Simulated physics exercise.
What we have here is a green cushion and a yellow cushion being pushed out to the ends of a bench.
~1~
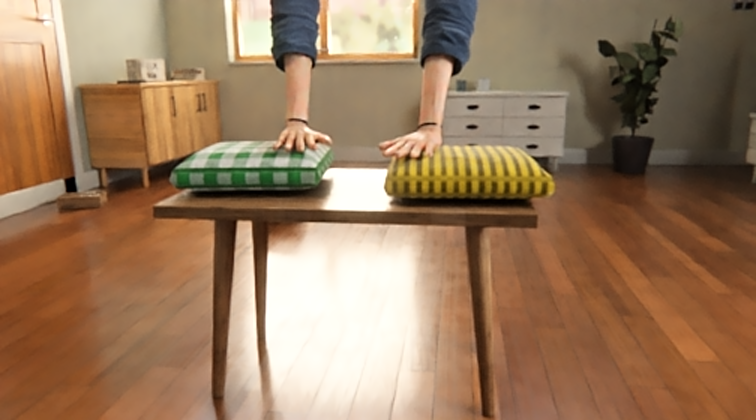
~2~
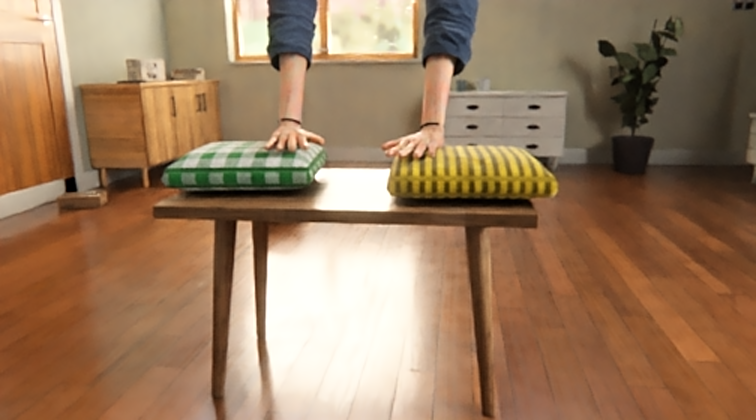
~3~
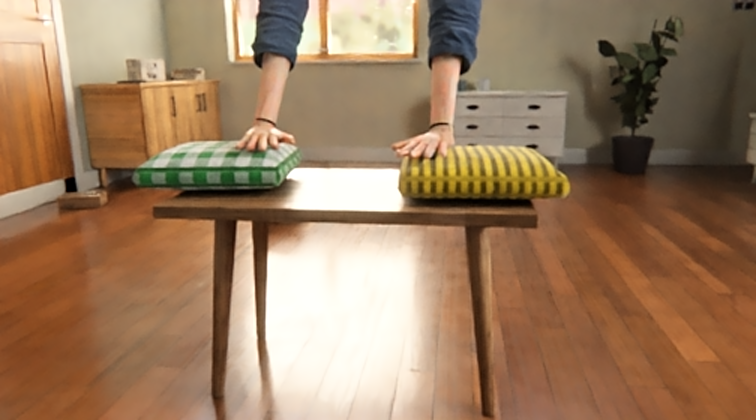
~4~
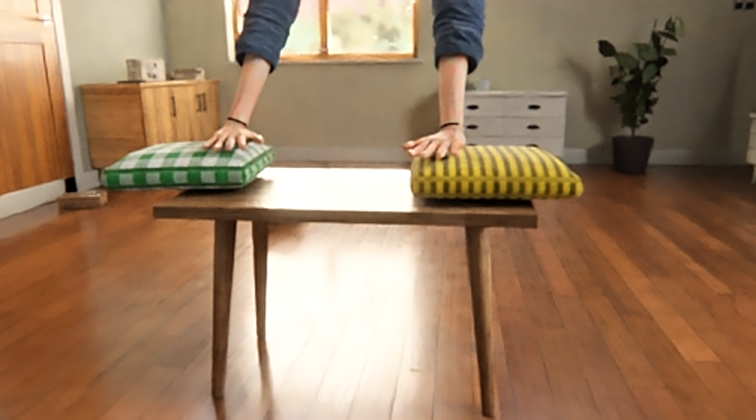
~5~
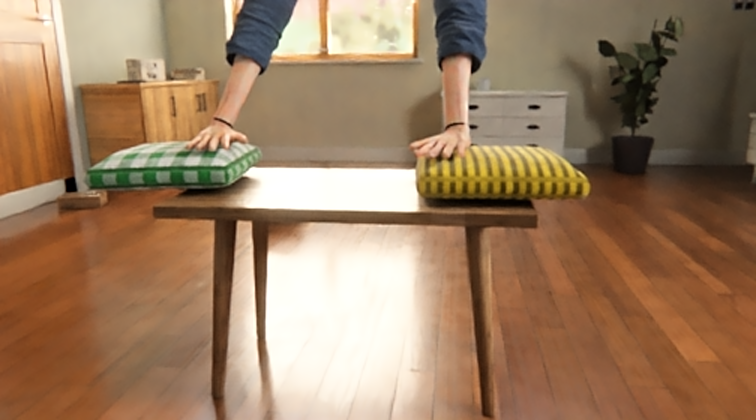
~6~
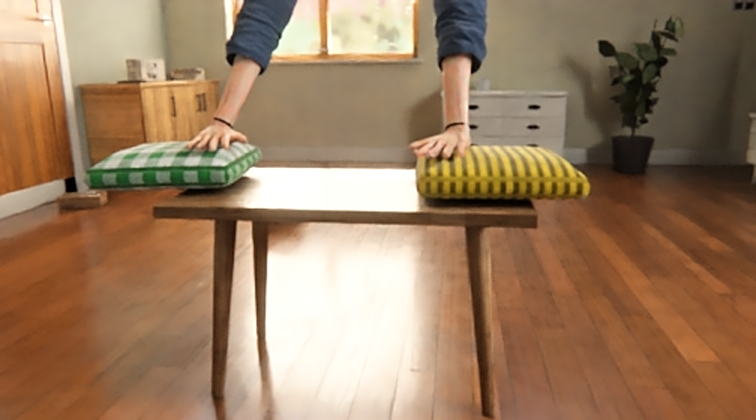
Two hands push a green cushion left and a yellow cushion slightly right on a bench.
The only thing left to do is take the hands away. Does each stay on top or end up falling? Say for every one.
My answer: The green cushion ends up falling; the yellow cushion stays on top.
Then, 0.36 s later than the last view, green cushion falling near (179, 224); yellow cushion at rest.
Then, 0.62 s later than the last view, green cushion on the floor near (121, 329); yellow cushion at rest.
Finally, green cushion on the floor near (98, 334); yellow cushion at rest. The green cushion goes down and the yellow cushion stays up there.
